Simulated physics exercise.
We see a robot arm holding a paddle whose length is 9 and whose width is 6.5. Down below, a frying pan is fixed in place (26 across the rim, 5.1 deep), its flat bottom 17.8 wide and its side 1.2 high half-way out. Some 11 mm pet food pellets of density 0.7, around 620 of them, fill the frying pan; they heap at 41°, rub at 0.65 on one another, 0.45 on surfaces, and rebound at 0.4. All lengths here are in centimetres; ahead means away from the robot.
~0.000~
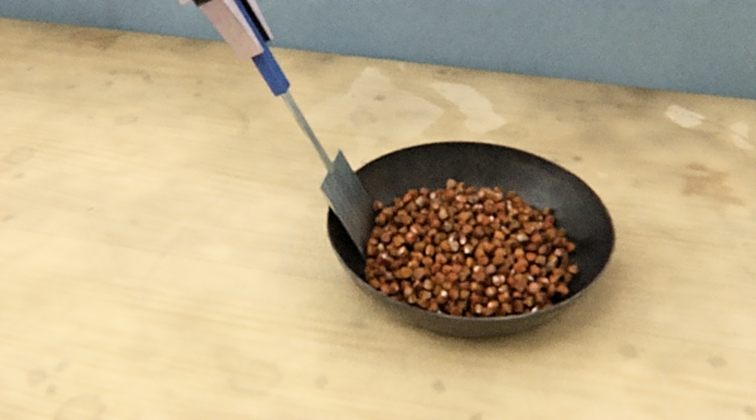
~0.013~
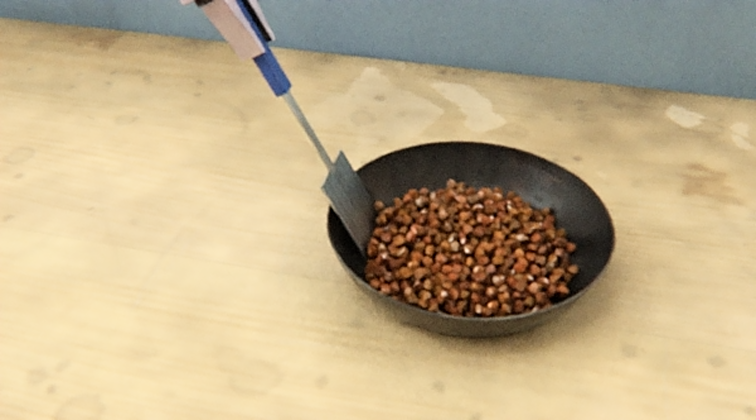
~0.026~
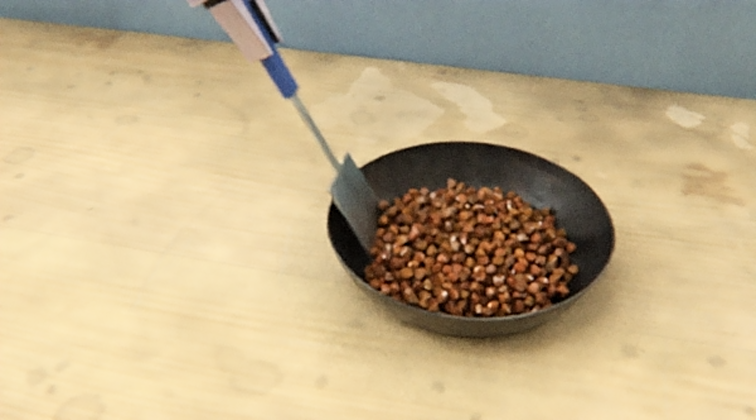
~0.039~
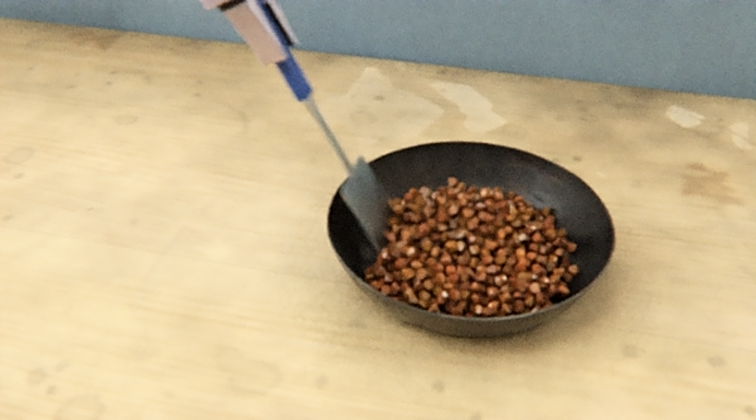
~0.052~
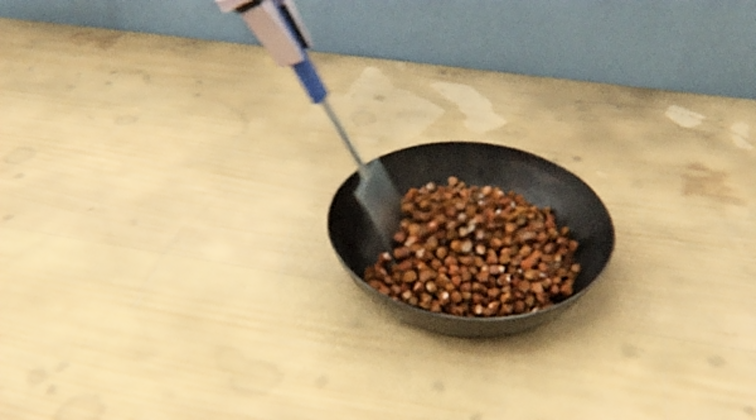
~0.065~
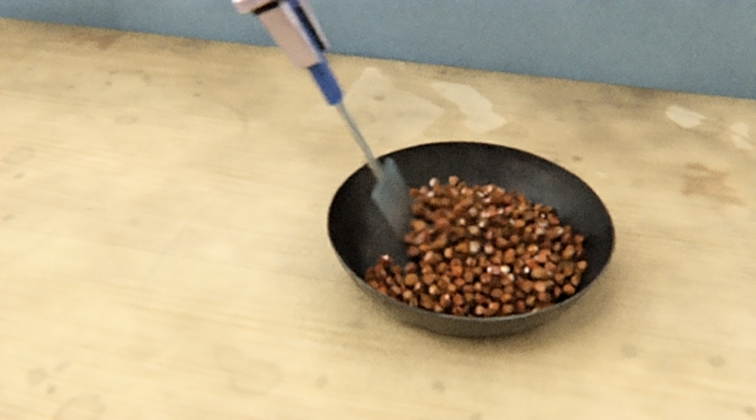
A flat paddle held by a robot arm sat still at the left side of a dark frying pan, then slid right through the heap of small reddish-brown pieces, pushing some of them along.
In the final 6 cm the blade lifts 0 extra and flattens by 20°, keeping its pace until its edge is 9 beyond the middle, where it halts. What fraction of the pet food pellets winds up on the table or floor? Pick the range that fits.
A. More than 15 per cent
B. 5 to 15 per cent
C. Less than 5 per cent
Option B: 5 to 15 per cent.
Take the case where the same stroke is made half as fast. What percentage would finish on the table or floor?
I'd say close to 5 per cent.
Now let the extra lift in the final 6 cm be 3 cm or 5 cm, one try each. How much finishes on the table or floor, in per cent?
I'd put it near 20 in a hundred, then near 15 in a hundred.
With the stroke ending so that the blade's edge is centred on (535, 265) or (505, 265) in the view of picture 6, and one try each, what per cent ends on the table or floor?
Some 0 and 0 per cent.
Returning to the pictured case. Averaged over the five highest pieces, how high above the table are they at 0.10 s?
I'd say close to 7 cm on average.
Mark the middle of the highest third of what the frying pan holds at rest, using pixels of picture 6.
(568, 242).
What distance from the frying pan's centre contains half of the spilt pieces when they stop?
I'd say some 20 centimetres, give or take.
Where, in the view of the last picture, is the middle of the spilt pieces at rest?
Roughly at (666, 294) in the final view.
After 0.10 s, sloping 62°, highest piece 8 above the table; 618 in the frying pan.
After 0.14 s, sloping 57°, highest piece 8 above the table; 618 in the frying pan.
After 0.36 s, sloping 42°, highest piece 7 above the table; 573 in the frying pan, 41 on the table or floor, 4 on the blade or in flight.
After 1.41 s, sloping 42°, highest piece 6 above the table; 573 in the frying pan, 45 on the table or floor.
At rest, 573 in the frying pan, 45 on the table or floor. That is 7 % on the table or floor.
